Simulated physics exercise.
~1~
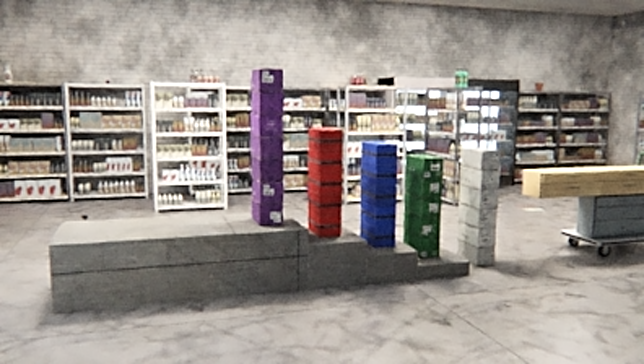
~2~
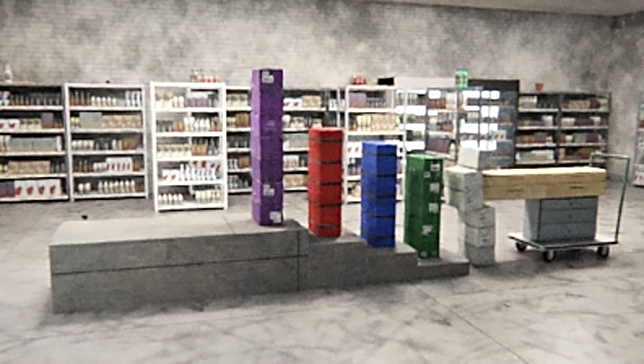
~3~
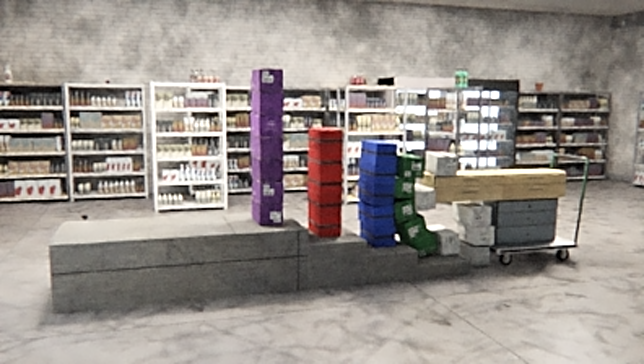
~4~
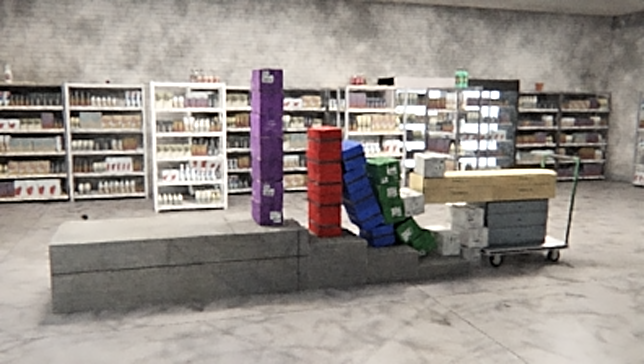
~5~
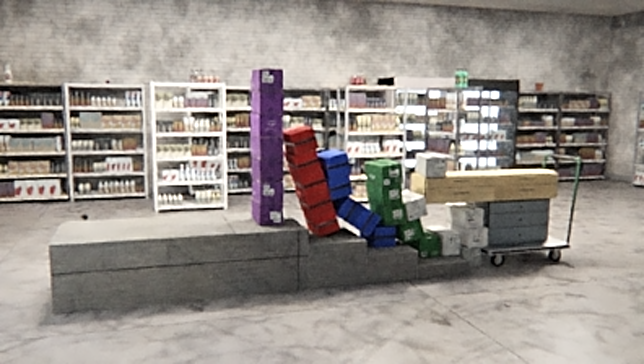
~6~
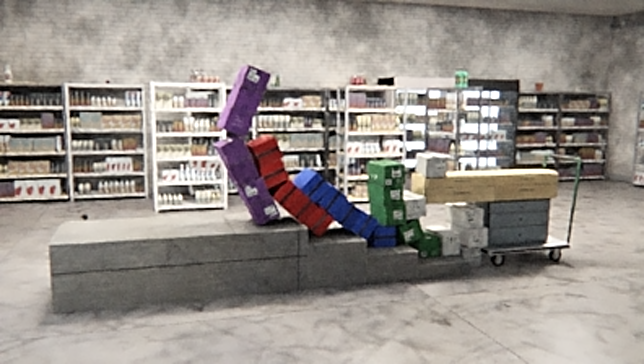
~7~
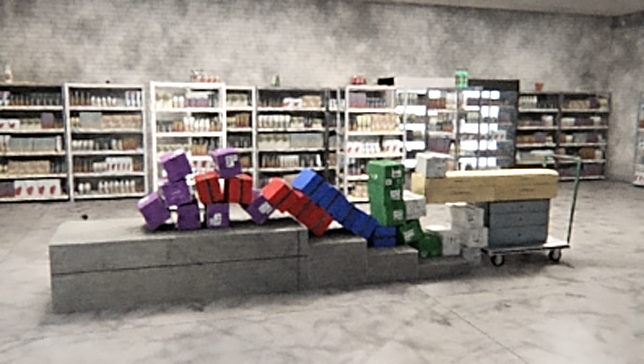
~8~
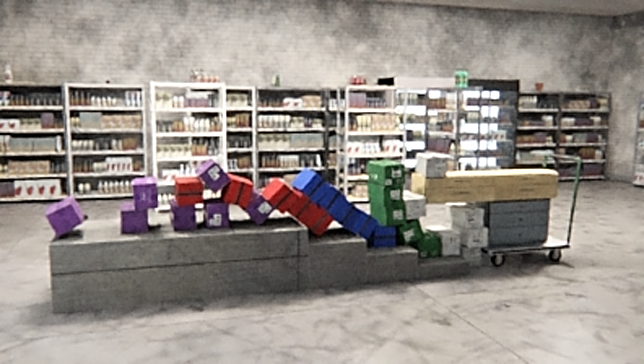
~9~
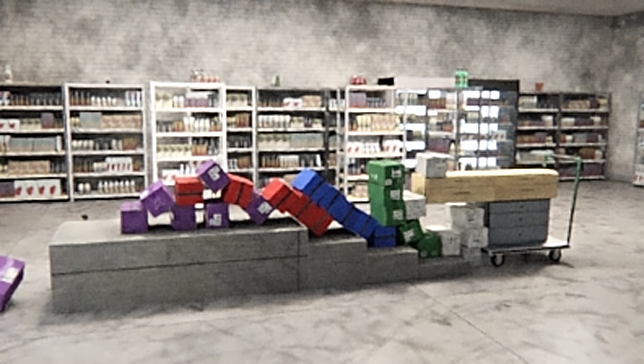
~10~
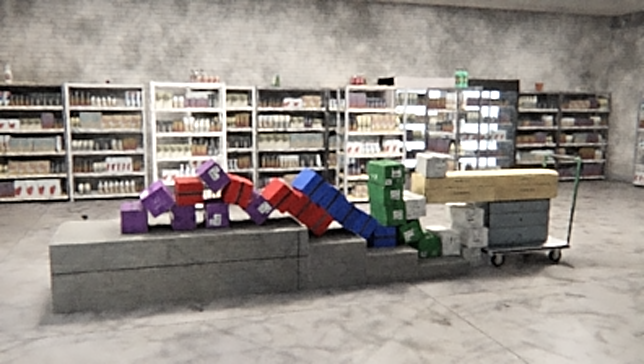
A loaded trolley rolled left into the pale stack at the foot of some steps, and the green, blue, red and purple stacks toppled leftward in turn, one purple box tumbling off the far end while the rest settled in a jumbled, leaning heap.
